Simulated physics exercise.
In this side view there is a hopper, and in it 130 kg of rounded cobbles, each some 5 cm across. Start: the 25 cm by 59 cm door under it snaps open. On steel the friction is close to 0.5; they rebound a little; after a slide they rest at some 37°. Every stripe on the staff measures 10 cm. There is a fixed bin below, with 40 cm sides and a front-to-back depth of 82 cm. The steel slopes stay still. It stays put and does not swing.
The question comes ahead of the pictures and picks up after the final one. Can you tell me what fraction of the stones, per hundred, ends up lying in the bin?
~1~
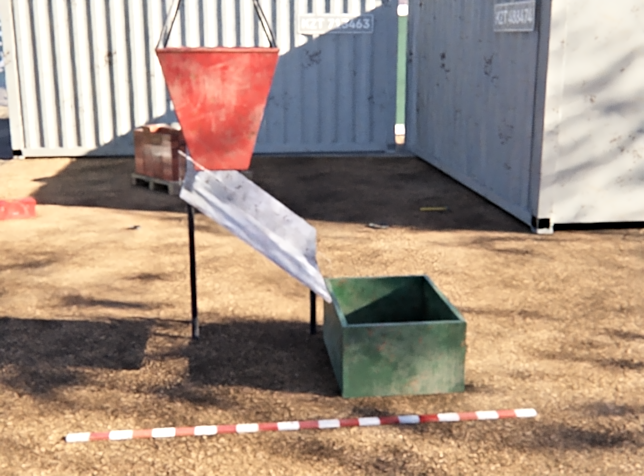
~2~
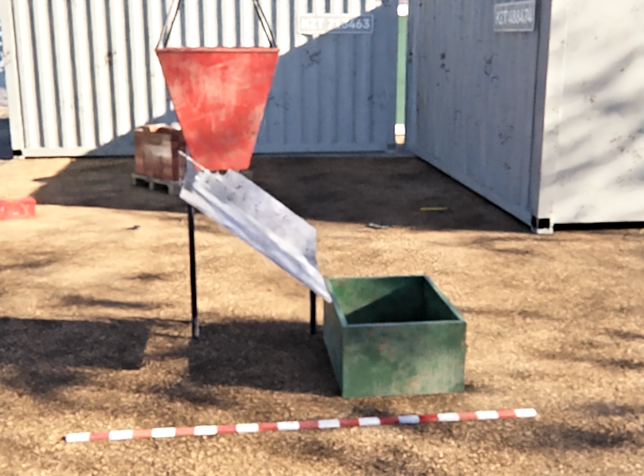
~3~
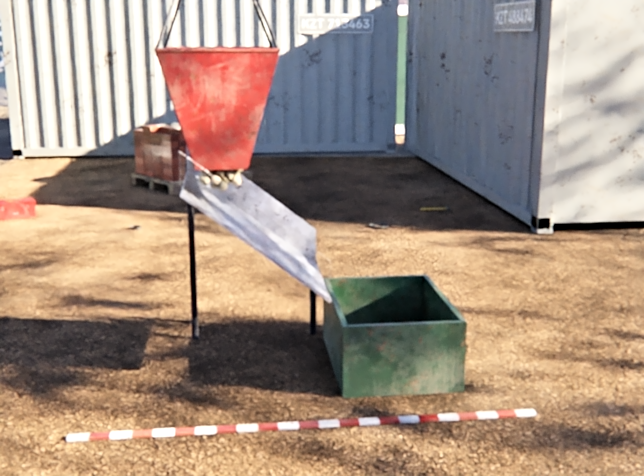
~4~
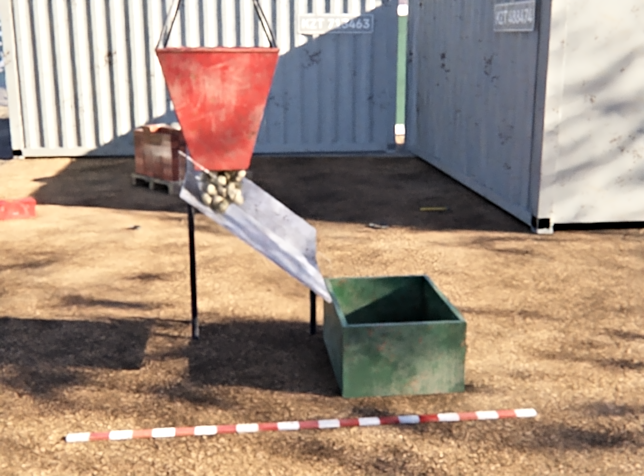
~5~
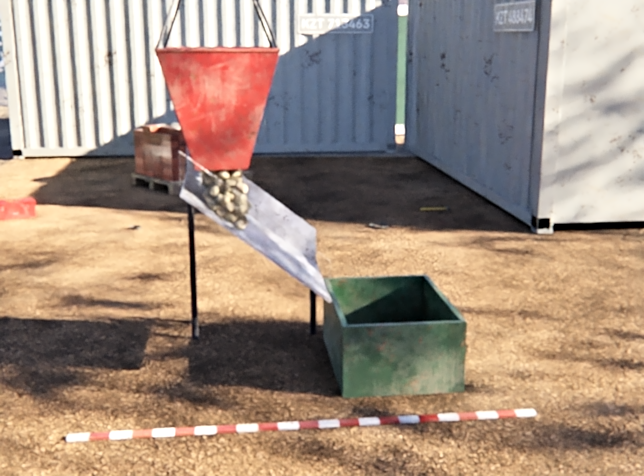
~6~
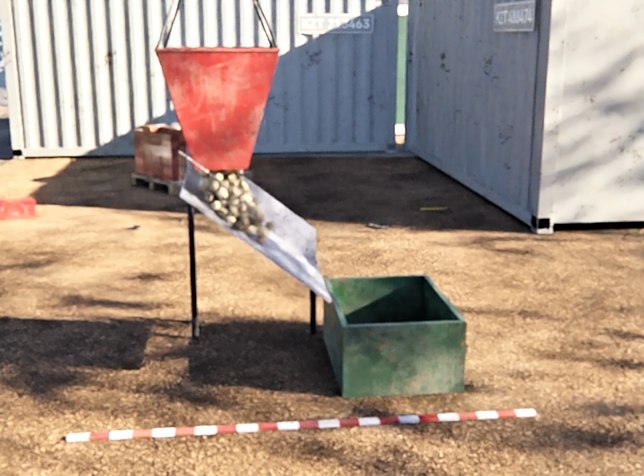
I'd say around 100 in every hundred.
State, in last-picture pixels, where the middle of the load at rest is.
Their centre ends up around (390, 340).
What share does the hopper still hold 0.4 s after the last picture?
It still holds around 15 per cent.
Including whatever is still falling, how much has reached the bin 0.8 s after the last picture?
Roughly 55 percent by that time.
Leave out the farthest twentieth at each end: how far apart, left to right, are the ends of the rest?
Horizontal spread approx 50 cm.
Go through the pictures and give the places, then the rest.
In the first frame, the outlet is at (221, 159); nothing has dropped yet.
In the second frame, the outlet is at (221, 159); 4 % is out.
In the third frame, the outlet is at (221, 159); 9 % is out, the lowest stones still above the rim at (220, 177), 112 cm up.
In the fourth frame, the outlet is at (221, 159); 14 % is out, the lowest stones still above the rim at (226, 197), 100 cm up.
In the fifth frame, the outlet is at (221, 159); 21 % is out, the lowest stones still above the rim at (241, 215), 91 cm up.
In the sixth frame, the outlet is at (221, 159); 28 % is out, the lowest stones still above the rim at (258, 227), 84 cm up.
Then, 0.4 s after the last picture, 13 % in the hopper, 70 % on the steel, 5 % falling or lying left of the bin, 11 % falling or lying in the bin; the stones farthest right are at (404, 345).
Then, 0.8 s after the last picture, 0 % in the hopper, 38 % on the steel, 5 % falling or lying left of the bin, 57 % falling or lying in the bin; the stones farthest right are at (435, 340).
Then, 1.4 s after the last picture, 0 % in the hopper, 100 % falling or lying in the bin; the stones farthest right are at (433, 338).
Then, 2.3 s after the last picture, 0 % in the hopper, 100 % falling or lying in the bin; the stones farthest right are at (432, 336).
Then, 4.2 s after the last picture, 0 % in the hopper, 100 % in the bin; the stones farthest right are at (432, 336).
